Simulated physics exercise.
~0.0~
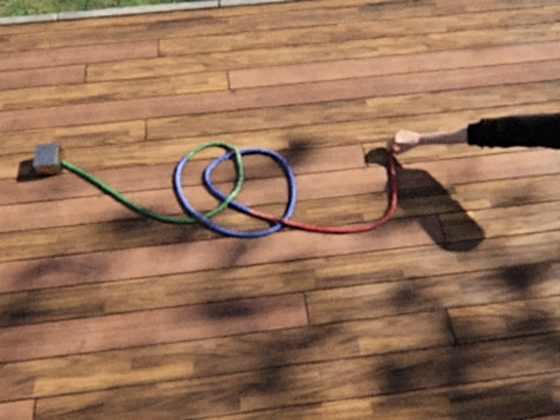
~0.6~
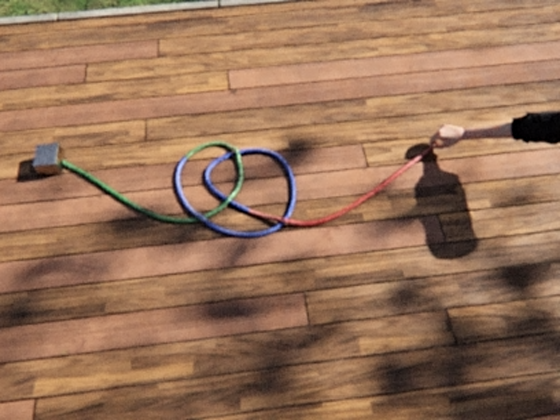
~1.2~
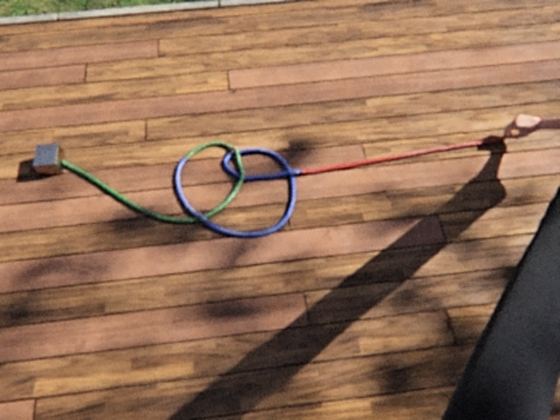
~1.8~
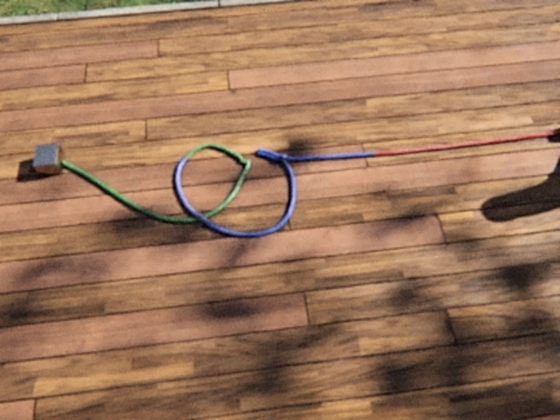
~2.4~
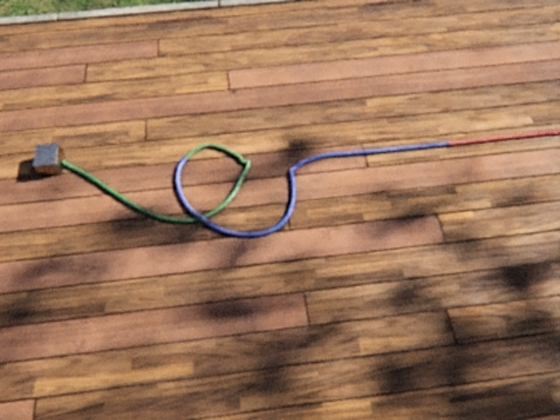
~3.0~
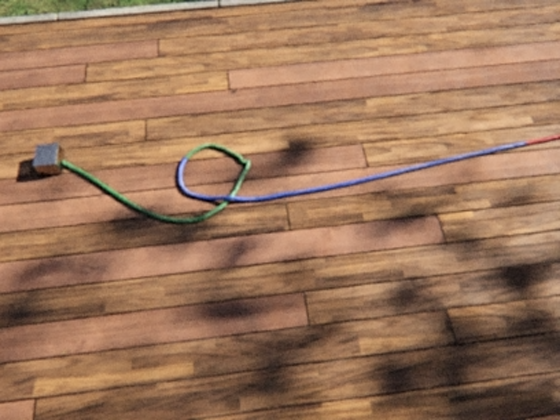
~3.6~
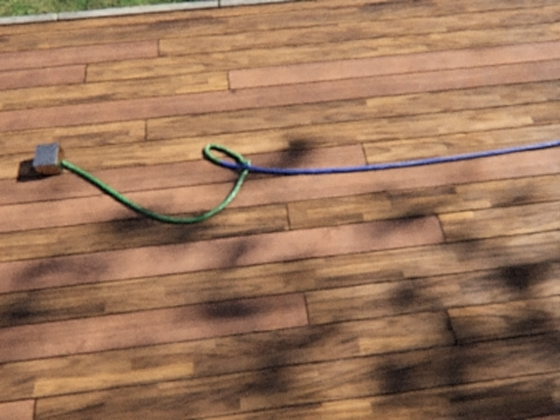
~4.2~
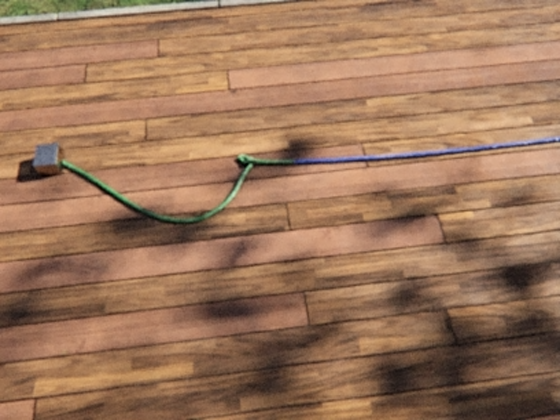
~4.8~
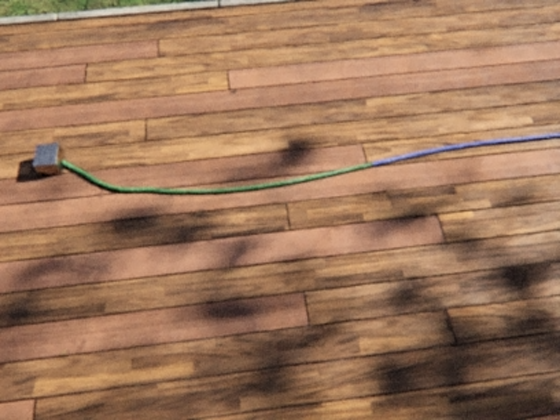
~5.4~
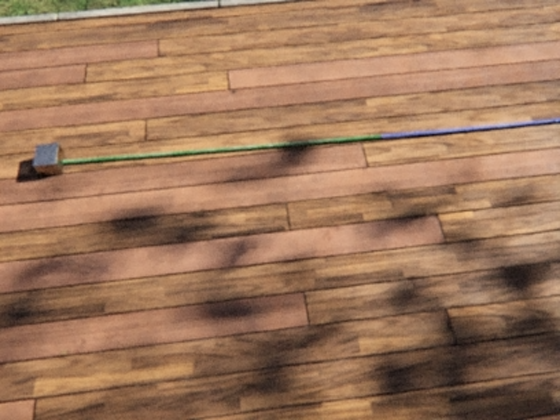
A looped green, blue and red rope is pulled right by a hand until it lies straight.
